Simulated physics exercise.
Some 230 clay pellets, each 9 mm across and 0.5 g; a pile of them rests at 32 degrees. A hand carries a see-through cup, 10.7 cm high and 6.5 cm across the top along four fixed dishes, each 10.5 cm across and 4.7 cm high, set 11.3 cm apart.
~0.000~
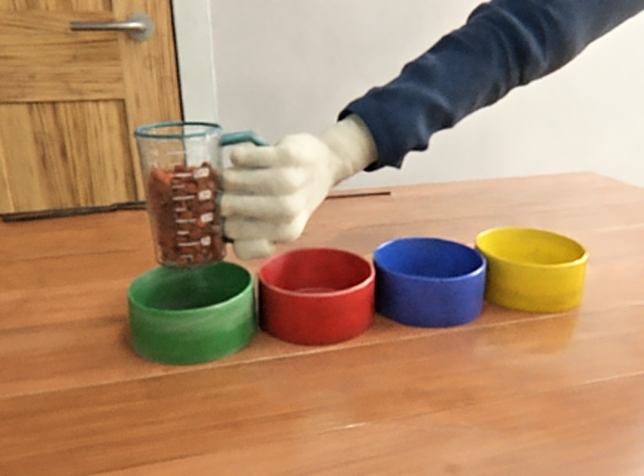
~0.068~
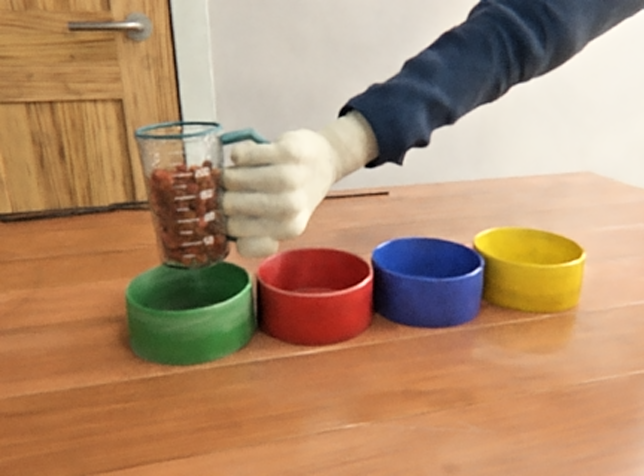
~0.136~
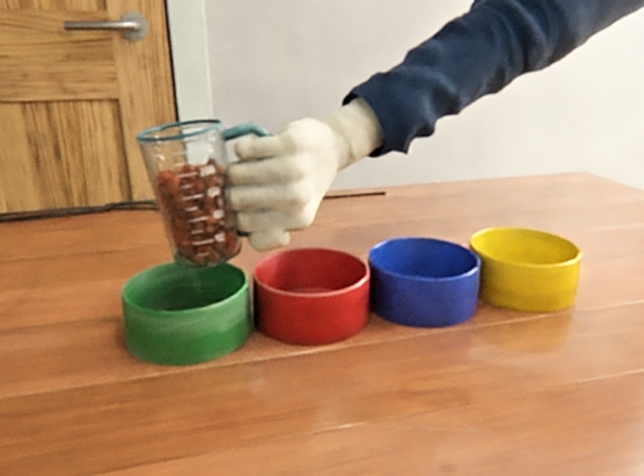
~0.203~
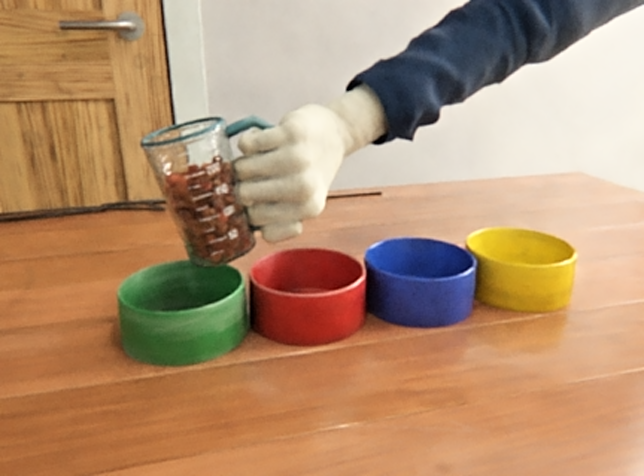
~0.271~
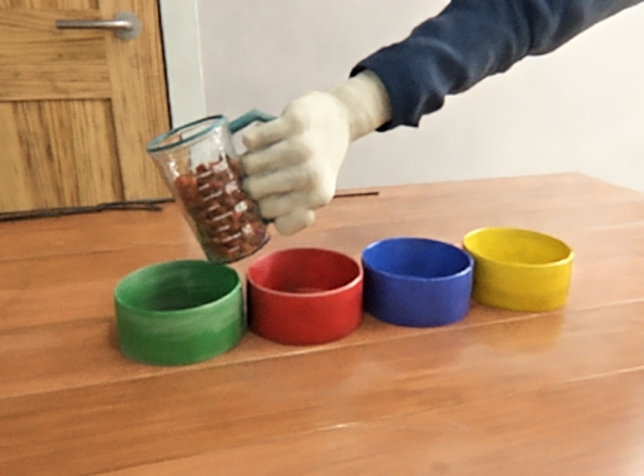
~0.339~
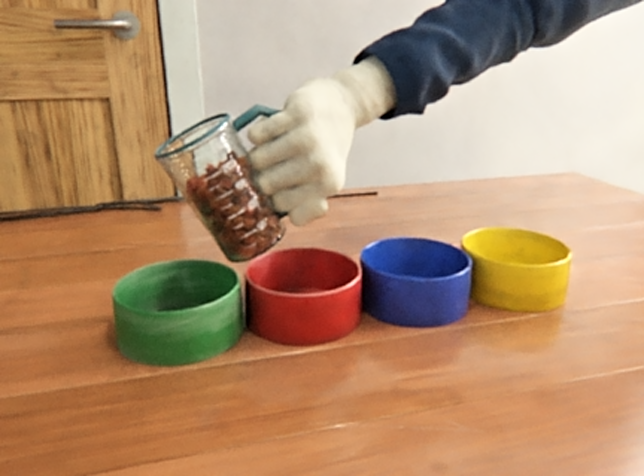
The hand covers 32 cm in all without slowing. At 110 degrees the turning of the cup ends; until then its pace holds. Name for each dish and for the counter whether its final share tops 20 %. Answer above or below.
Red above, blue above, green below, yellow below, counter below.
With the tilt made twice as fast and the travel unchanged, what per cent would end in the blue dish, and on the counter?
Blue 20, counter 10.
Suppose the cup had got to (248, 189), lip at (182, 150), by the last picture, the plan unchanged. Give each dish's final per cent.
Red 0; blue 100; green 0; yellow 0.
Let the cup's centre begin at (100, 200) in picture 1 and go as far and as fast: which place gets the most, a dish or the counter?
The winner: Red.
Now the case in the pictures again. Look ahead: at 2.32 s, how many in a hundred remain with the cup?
Roughly 10 per cent.
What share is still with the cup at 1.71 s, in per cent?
Roughly 40 per cent.
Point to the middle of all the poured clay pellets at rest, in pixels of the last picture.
Near (393, 294).
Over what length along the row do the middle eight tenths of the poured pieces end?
Some 15 cm.
After 1.16 s, tilt 103 degrees; cup holds 100 %.
After 1.71 s, tilt 110 degrees; cup holds 40 %, red 35 %, blue 25 %.
Then, at 2.32 s, tilt 110 degrees; cup holds 10 %, red 35 %, blue 55 %.
In the end, at 3.1 s, red 35 %, blue 60 %, green 0 %, yellow 0 %, counter 5 %.
